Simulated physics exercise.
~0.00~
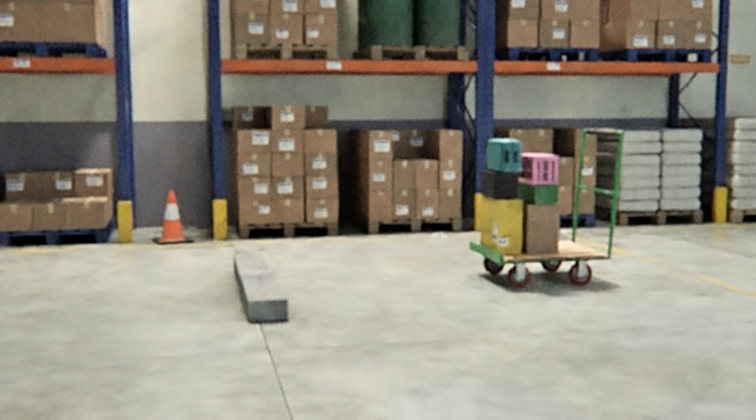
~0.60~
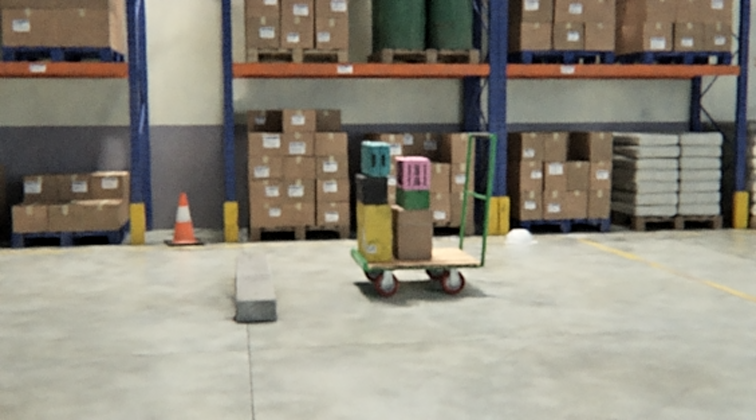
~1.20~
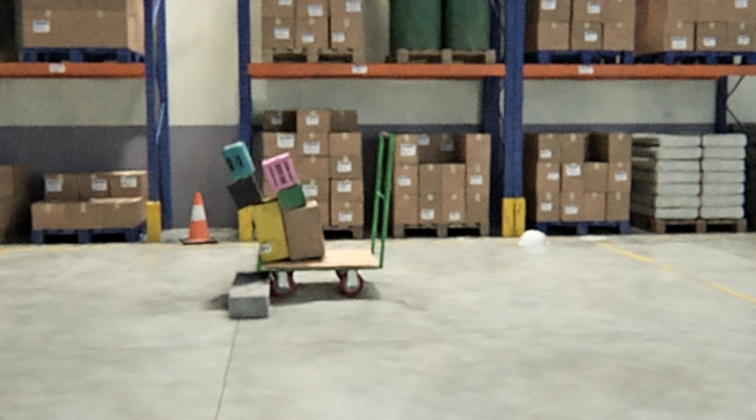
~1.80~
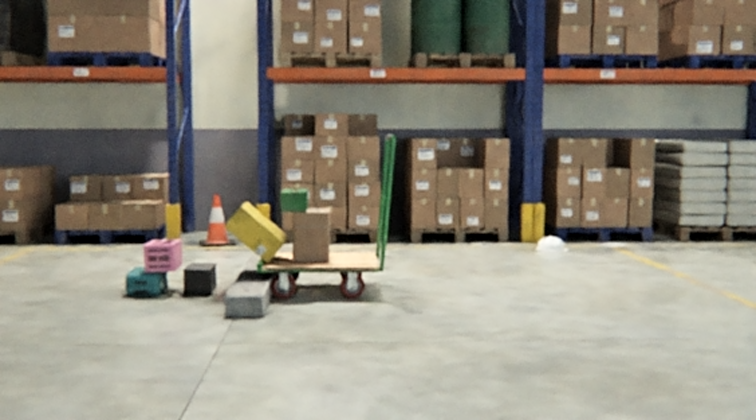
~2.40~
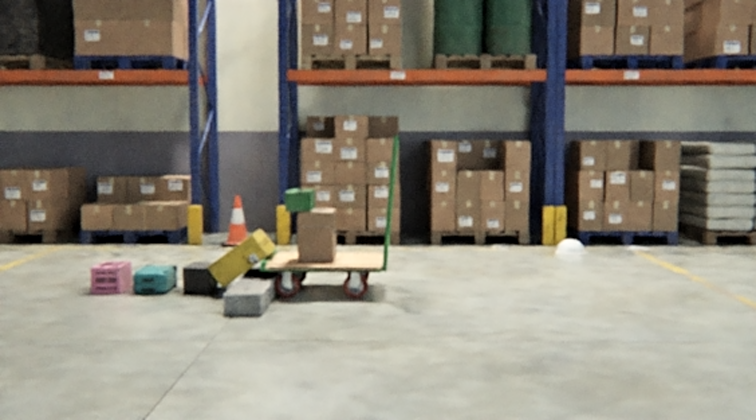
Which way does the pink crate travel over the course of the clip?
The pink crate travels to the left, first riding on the trolley and then falling past the kerb to the floor.
